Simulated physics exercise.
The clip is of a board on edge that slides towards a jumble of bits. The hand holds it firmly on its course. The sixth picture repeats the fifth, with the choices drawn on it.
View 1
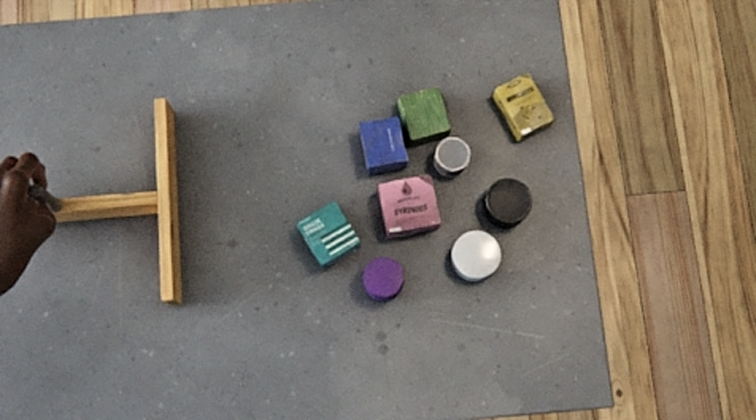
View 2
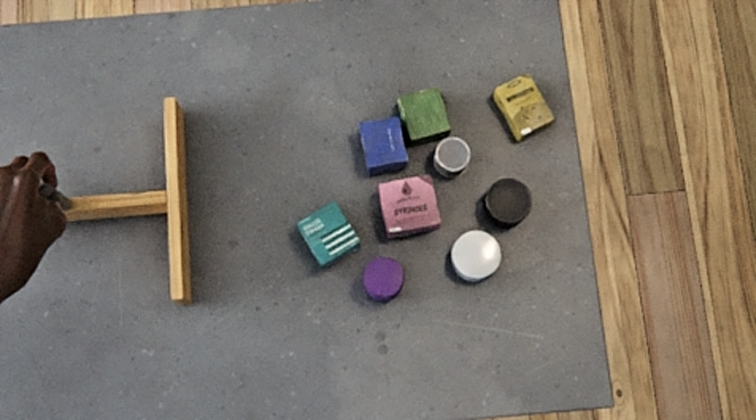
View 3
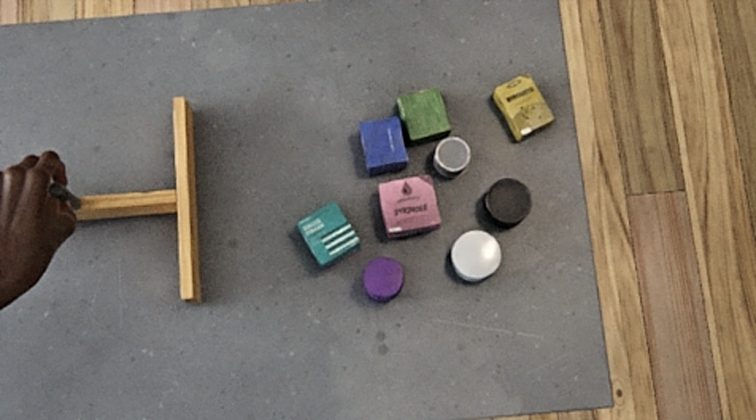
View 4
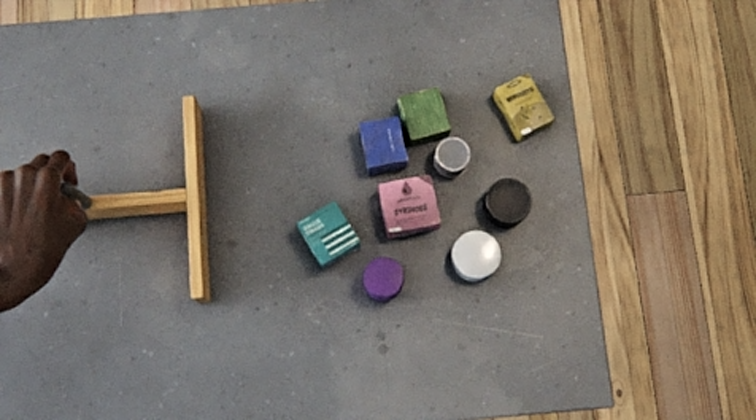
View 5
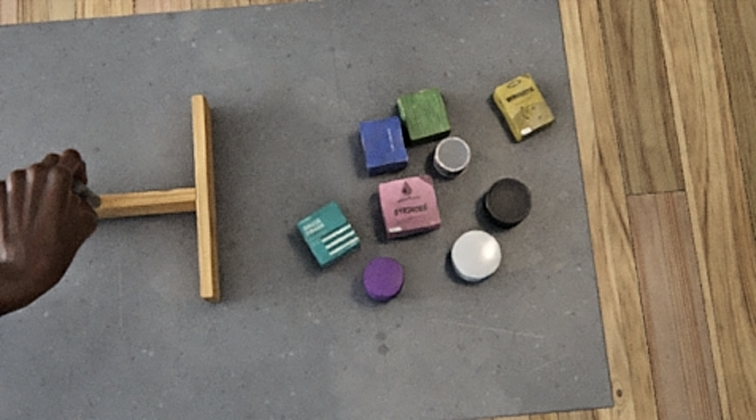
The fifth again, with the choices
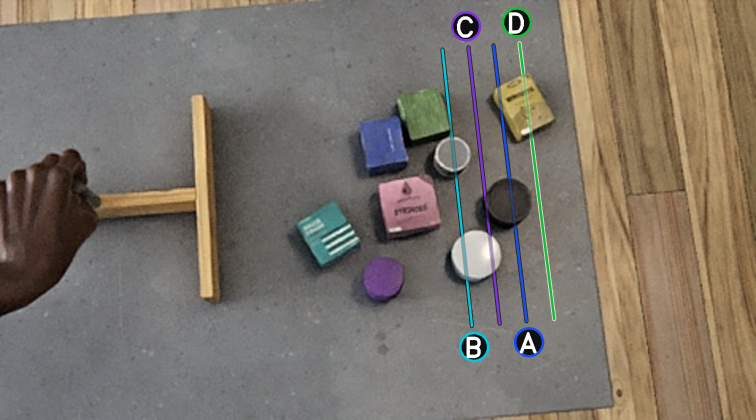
A wooden board on edge, gripped by a hand at its handle, slid slowly a short way to the right across the grey surface, while the colourful boxes and round tubs stayed still.
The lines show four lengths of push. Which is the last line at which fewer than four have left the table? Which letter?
No farther than A.
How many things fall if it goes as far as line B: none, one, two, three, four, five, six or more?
By then, none.
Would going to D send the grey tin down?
Yes.
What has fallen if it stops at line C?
The black tub.
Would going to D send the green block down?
No.
On the marked copy, A at (510, 179); B at (457, 183); C at (484, 181); D at (536, 177).
Following A. Soon after the start, board (315, 184); turquoise box (349, 237); yellow packet (523, 108).
Later, board (425, 175); black tub (554, 200); yellow packet (527, 106).
In the end, board (510, 168); black tub over the edge; pink box over the edge; two fallen.
As for the rest, B is within the limit but short; C is within the limit but short; D drops five.
